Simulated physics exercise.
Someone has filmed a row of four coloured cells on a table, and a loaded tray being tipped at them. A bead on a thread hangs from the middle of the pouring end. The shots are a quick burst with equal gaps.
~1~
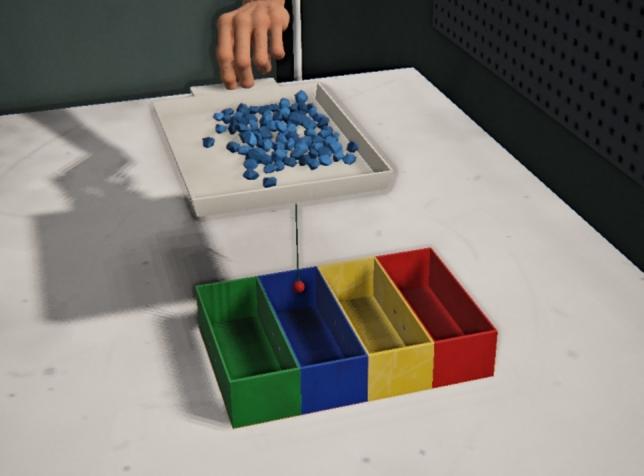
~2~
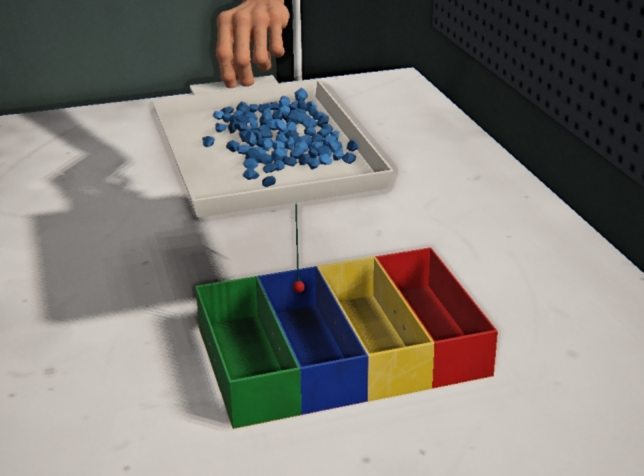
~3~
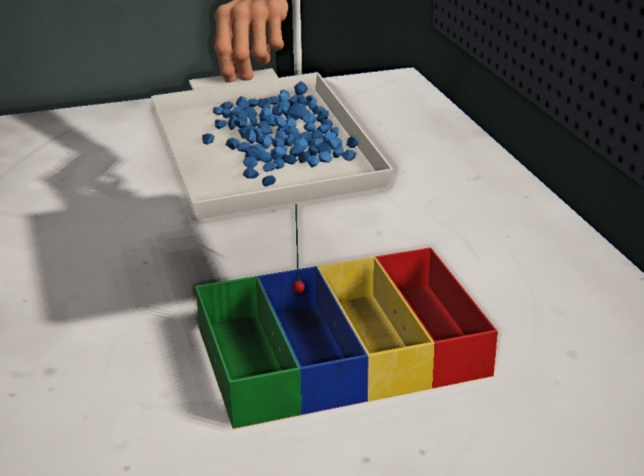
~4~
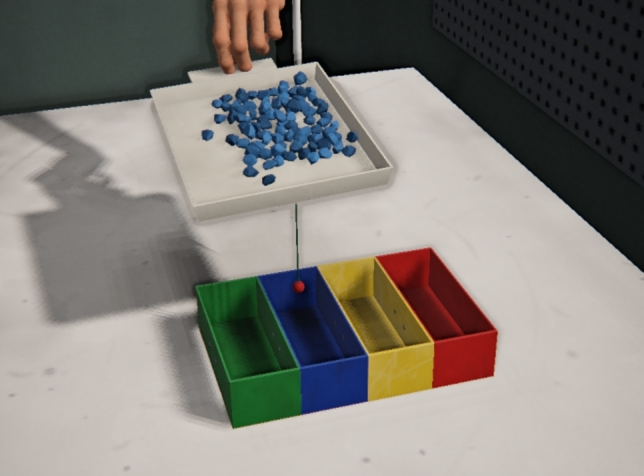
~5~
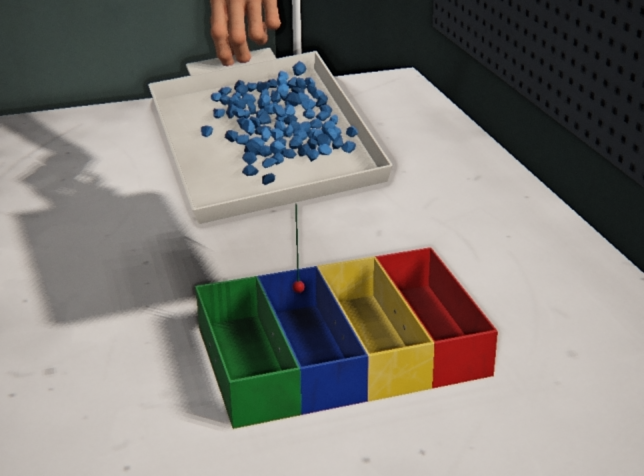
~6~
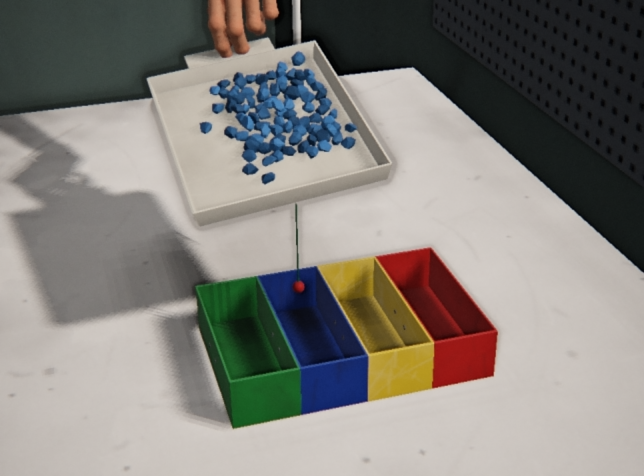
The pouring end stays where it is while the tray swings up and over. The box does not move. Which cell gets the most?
It favours the green compartment.
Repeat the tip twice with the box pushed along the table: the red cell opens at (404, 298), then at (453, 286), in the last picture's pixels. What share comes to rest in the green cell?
Roughly 80 per cent, and 30 per cent.
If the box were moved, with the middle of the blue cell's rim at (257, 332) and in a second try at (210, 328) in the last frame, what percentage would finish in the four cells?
About 100 and 100 per cent.
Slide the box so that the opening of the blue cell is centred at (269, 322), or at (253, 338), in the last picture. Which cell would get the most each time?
First green, then the cell in blue.
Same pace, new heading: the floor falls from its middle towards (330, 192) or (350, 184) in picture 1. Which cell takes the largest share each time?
First the yellow one, then that yellow cell.
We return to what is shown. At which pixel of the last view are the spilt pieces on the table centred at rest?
Around (165, 378).
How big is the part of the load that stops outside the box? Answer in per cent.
About 40 per cent.
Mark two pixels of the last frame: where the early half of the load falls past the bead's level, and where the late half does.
At about (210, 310), then at (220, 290).
Soon, tray tipped steeply; nearly all on the tray; a stray few in the green cell; a small part falling or outside the box.
A while on, tray tipped right over; about two thirds on the tray; a small part in the green cell; a stray few in the blue cell; about a quarter falling or outside the box.
Towards the end, tray tipped past a quarter turn; about two thirds in the green cell; a stray few in the blue cell; about a third falling or outside the box.
Finally, tray tipped past a quarter turn; about two thirds in the green cell; a stray few in the blue cell; none in the yellow cell; none in the red cell; about a third outside the box.
